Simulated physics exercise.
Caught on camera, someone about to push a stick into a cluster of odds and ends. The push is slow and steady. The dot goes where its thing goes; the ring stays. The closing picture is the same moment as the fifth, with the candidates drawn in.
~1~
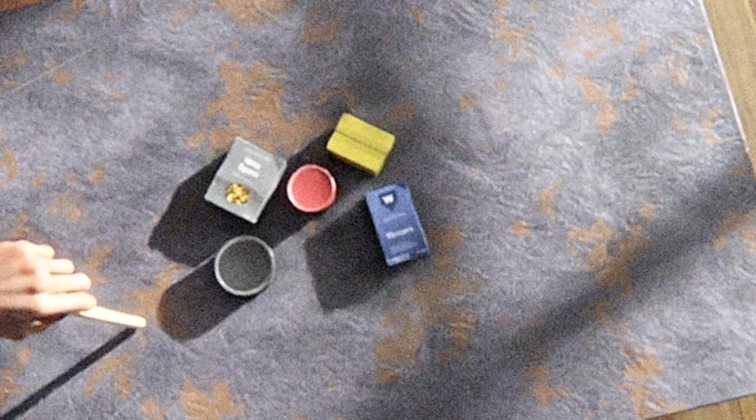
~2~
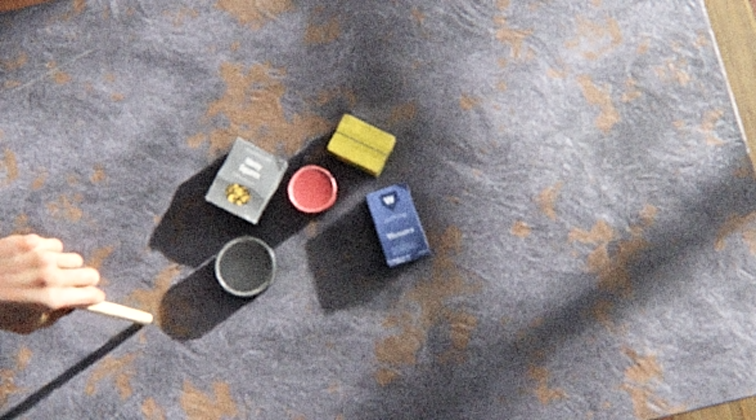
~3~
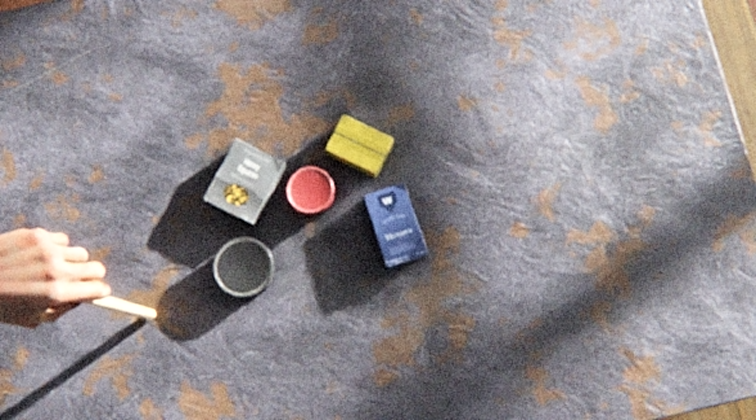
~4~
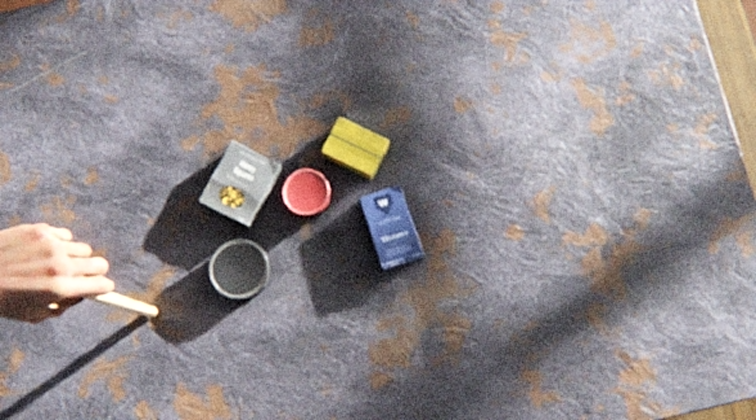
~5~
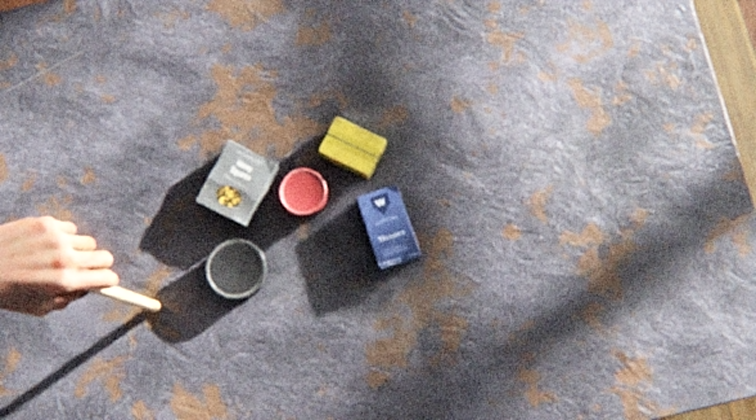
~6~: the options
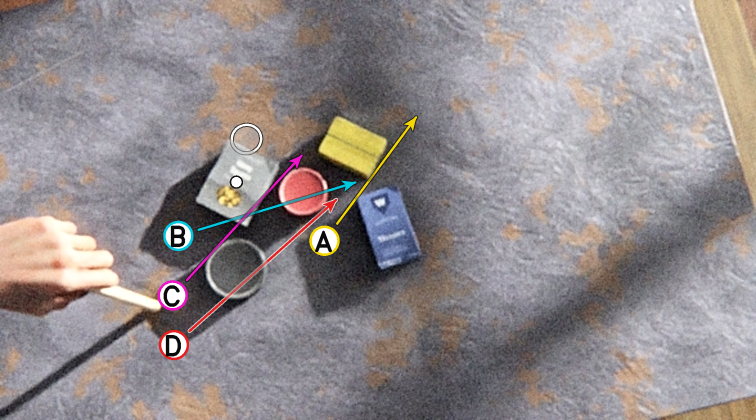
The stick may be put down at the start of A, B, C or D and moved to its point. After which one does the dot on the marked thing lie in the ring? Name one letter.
The stick should follow C.
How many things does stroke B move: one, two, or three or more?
In all, three or more.
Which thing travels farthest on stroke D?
The black tub goes farthest.
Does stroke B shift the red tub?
On that stroke, yes.
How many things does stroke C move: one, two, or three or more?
It moves one.
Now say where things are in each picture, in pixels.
In the first frame, grey packet (246, 182); red tub (312, 191); blue box (396, 225).
In the second frame, blue box (397, 226); black tub (246, 268).
In the third frame, yellow box (359, 146); grey packet (245, 183).
In the fourth frame, red tub (307, 194); blue box (391, 229).
In the fifth frame, black tub (237, 270); yellow box (352, 148); grey packet (238, 184).
On the copy, A from (337, 224) to (416, 117); B from (198, 230) to (355, 182); C from (187, 280) to (302, 155); D from (190, 331) to (336, 200); the ring at (246, 139); the white dot at (236, 182).
On C. First, foot of the stick (229, 235); grey packet (238, 184).
Then, foot of the stick (270, 190); grey packet (248, 153).
Finally, foot of the stick (302, 156); grey packet (250, 143); the dot on the grey packet is in the ring.
By contrast, A leaves the dotted thing at (238, 184); B leaves the dotted thing at (252, 166); D leaves the dotted thing at (228, 153).
